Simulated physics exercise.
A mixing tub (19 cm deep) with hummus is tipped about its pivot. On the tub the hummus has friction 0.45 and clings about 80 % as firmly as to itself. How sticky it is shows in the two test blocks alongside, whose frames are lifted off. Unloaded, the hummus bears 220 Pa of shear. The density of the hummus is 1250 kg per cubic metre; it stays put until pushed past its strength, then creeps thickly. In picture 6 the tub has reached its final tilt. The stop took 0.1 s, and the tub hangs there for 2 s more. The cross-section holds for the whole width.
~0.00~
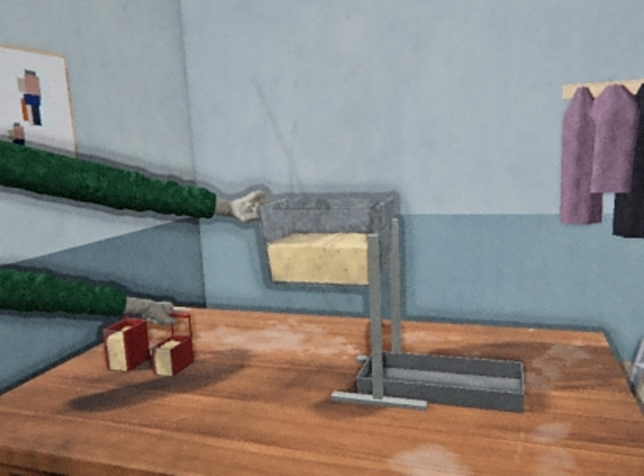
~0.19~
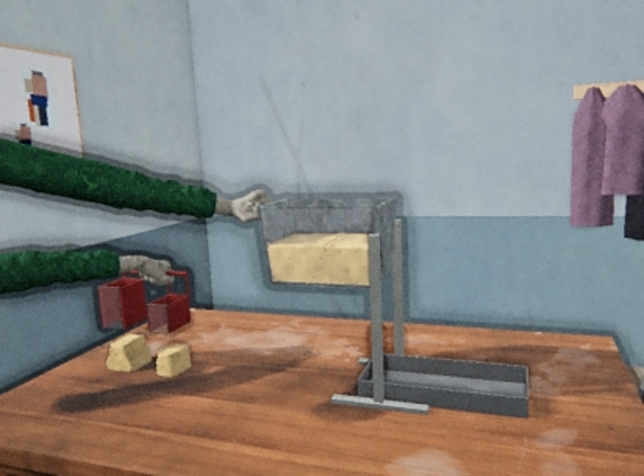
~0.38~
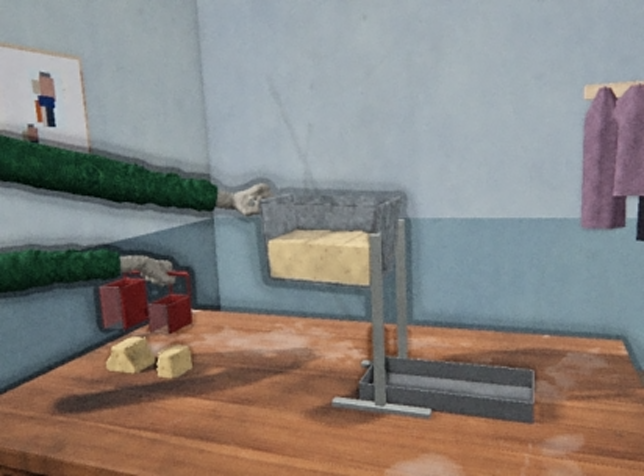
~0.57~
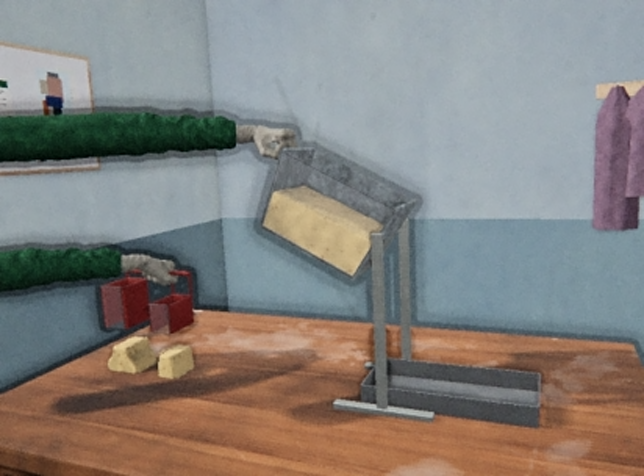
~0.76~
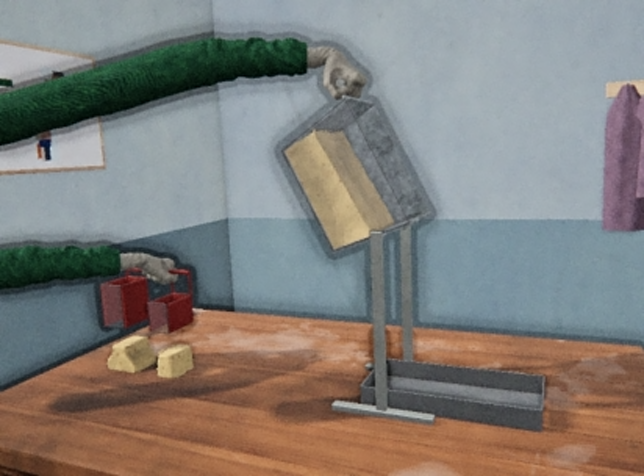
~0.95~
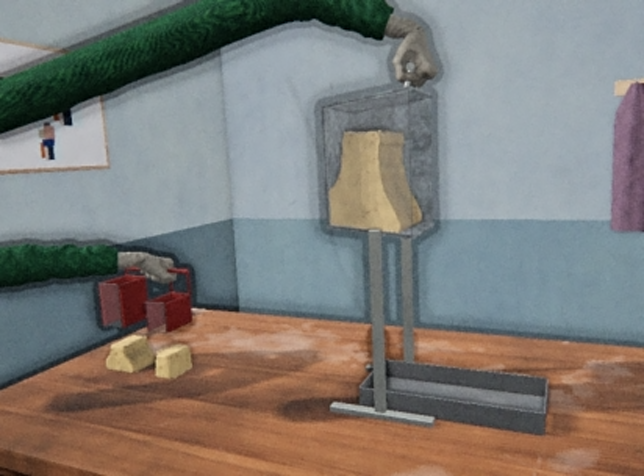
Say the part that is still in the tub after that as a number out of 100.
The part that is still in the tub after that is near 41 %.
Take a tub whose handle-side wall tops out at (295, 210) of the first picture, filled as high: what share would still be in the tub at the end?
In that case some 55 per cent.
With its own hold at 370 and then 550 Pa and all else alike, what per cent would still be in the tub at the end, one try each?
In turn about 50 %, 55 %.
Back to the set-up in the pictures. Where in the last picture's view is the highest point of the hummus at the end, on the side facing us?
At about (346, 201).
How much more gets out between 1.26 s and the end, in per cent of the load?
About 3 %.
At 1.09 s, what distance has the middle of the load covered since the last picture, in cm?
Some 9 cm.
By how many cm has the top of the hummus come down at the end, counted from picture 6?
Some 15 cm.
By 1.09 s, the tub is at 90 degrees and holds 73 %.
By 1.26 s, the tub is at 90 degrees and holds 44 %.
By 1.43 s, the tub is at 90 degrees and holds 41 %.
By 1.60 s, the tub is at 90 degrees and holds 41 %.
By 2.95 s, at the end, the tub is at 90 degrees and holds 41 %.
